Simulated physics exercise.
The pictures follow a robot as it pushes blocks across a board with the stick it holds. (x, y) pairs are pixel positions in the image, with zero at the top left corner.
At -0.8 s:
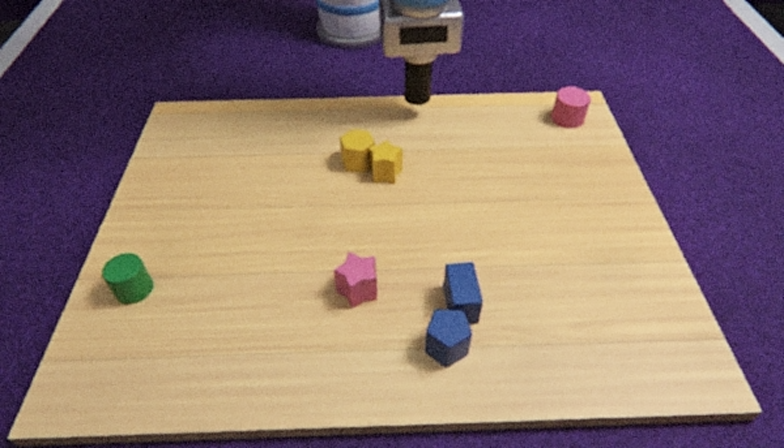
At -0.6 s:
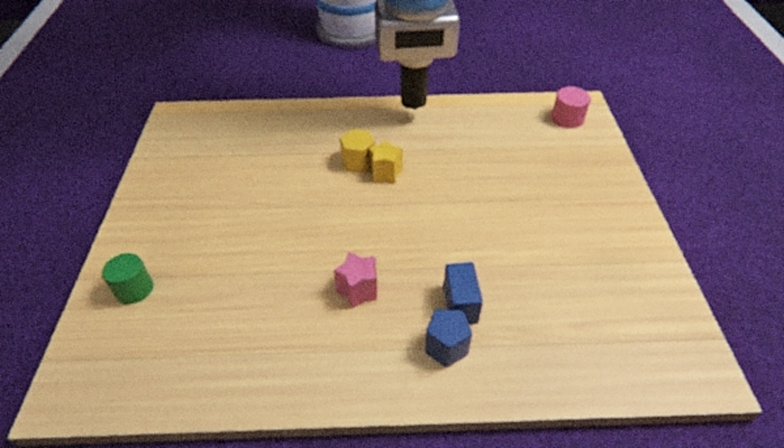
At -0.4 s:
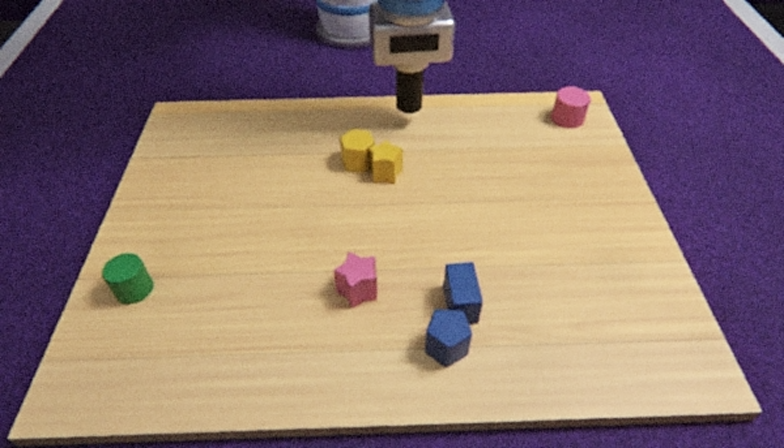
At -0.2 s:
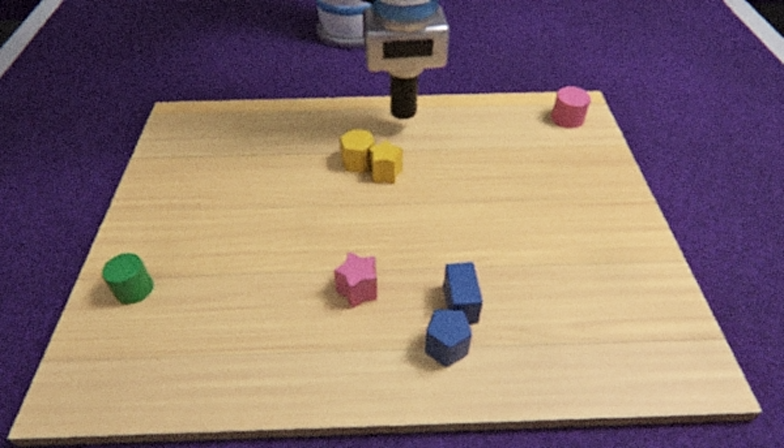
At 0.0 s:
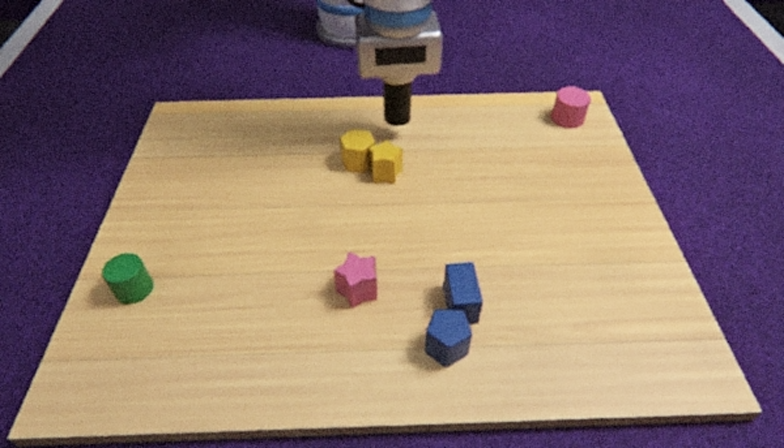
The clip shows a robotic arm with a dark stick-like tip moving slightly left and downward over a wooden board, nearing two yellow blocks, while the yellow, pink, blue and green blocks all stay still.
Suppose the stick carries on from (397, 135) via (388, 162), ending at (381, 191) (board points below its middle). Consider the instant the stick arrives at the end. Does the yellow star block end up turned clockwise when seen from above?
In short: No.
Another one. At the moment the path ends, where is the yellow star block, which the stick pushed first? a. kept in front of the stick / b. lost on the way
The one that fits is a, kept in front of the stick.
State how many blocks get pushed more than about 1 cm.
Only one of them.
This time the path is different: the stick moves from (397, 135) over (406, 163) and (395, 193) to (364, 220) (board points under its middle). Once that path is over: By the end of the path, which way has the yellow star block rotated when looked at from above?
Bird's-eye view: Clockwise.
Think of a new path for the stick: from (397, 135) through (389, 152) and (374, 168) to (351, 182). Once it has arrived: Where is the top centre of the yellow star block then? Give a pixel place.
For the centre of its top, I'd go with (374, 169).
The first path, step by step. One third of the way, stick (390, 136); nothing pushed yet.
Two thirds of the way, stick (384, 155); yellow hexagonal block (354, 142), turned 25° clockwise; yellow star block (382, 170).
At the end, stick (380, 174); yellow hexagonal block (354, 142), turned 25° clockwise; yellow star block (383, 189), turned 35° anticlockwise.
